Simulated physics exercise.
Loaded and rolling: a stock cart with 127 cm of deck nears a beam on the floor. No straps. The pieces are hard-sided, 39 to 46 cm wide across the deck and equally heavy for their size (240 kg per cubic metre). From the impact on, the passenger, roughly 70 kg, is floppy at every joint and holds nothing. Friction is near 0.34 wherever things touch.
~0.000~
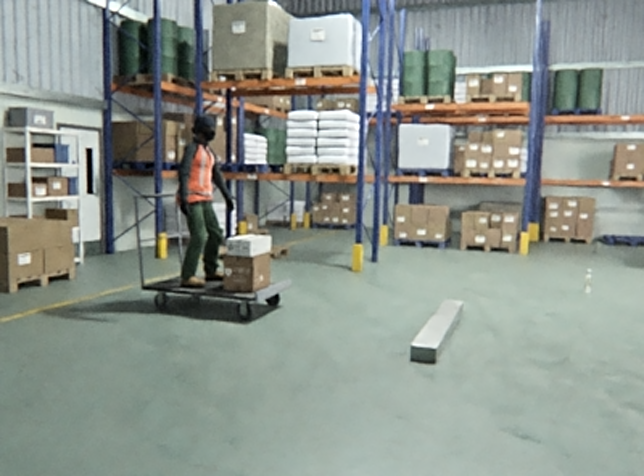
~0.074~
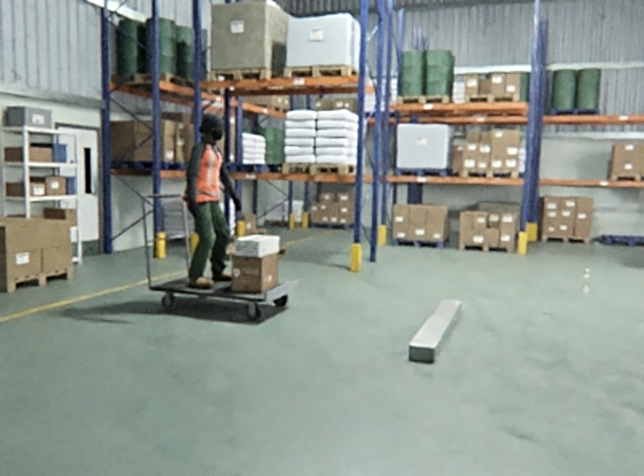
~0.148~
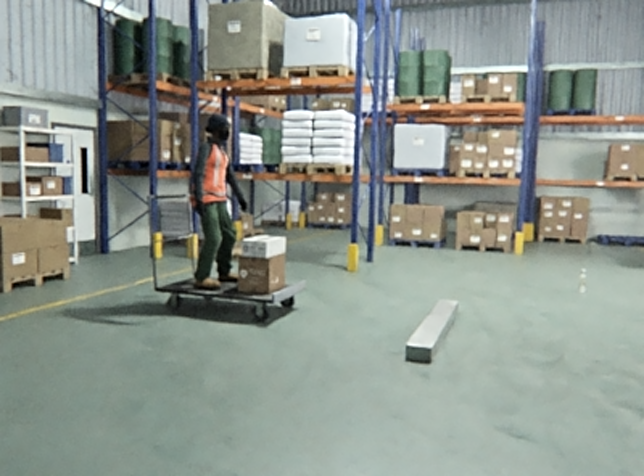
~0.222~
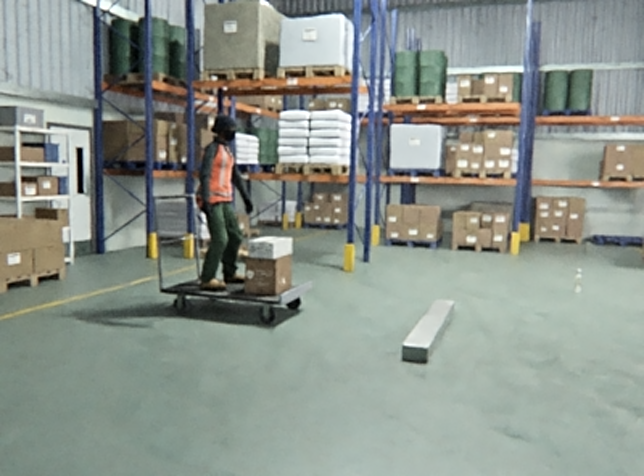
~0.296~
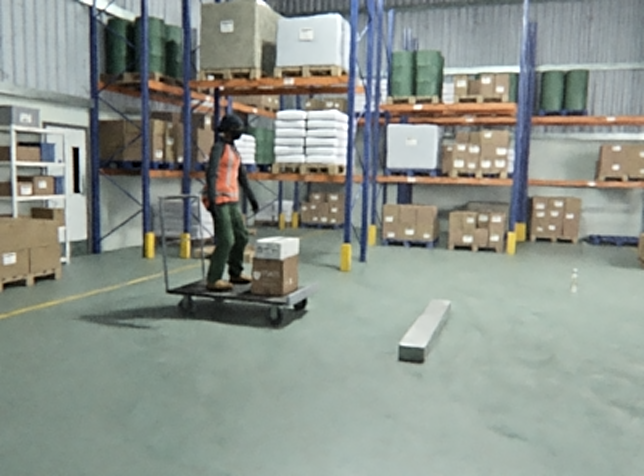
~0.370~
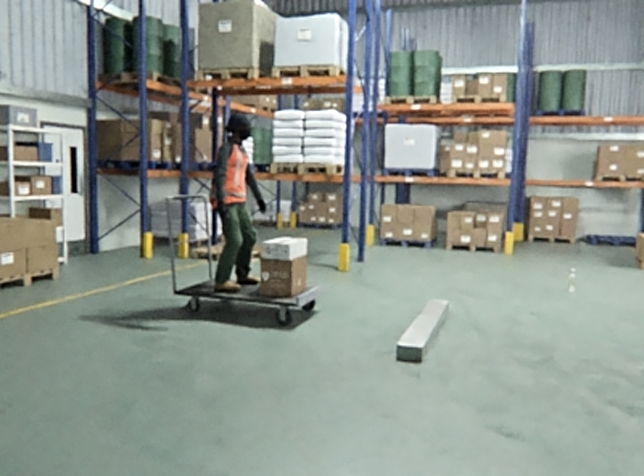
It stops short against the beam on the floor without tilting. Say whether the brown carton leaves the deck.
In the end the brown carton stays on.
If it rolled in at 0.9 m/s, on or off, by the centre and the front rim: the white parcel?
In that case white off.
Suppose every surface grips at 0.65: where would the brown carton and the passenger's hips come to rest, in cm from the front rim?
Then brown 20 behind, hips 80 behind.
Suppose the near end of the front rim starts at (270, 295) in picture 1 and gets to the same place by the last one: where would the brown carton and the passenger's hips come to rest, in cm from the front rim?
Then brown 10 behind, hips 90 behind.
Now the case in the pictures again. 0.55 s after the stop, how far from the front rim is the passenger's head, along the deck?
About 10 cm past the rim.
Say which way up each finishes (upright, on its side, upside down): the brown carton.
Brown upright.
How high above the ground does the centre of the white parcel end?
Roughly 15 cm above it.
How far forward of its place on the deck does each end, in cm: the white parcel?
Forward: White 85.
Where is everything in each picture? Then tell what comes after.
The first frame shows brown carton (247, 271), white parcel (249, 245), rim corner (256, 298); 164 cm still to roll.
The second frame shows brown carton (255, 271), white parcel (257, 246), rim corner (265, 299); 153 cm still to roll.
The third frame shows brown carton (262, 272), white parcel (264, 246), rim corner (273, 300); 142 cm still to roll.
The fourth frame shows brown carton (269, 273), white parcel (271, 247), rim corner (280, 302); 131 cm still to roll.
The fifth frame shows brown carton (275, 274), white parcel (278, 248), rim corner (288, 302); 120 cm still to roll.
The sixth frame shows brown carton (284, 274), white parcel (286, 248), rim corner (297, 304); 109 cm still to roll. Speed about 1.5 m/s.
The wheels strike at 1.10 s.
After 1.65 s the brown carton is 20 cm behind the rim, tilted 0°, near (405, 285) in the last picture's view.
After 2.10 s the brown carton is 20 cm behind the rim, tilted 0°, near (405, 285) in the last picture's view.
At rest, 3.0 s, past the rim, white parcel; behind it, brown carton and the passenger's hips.
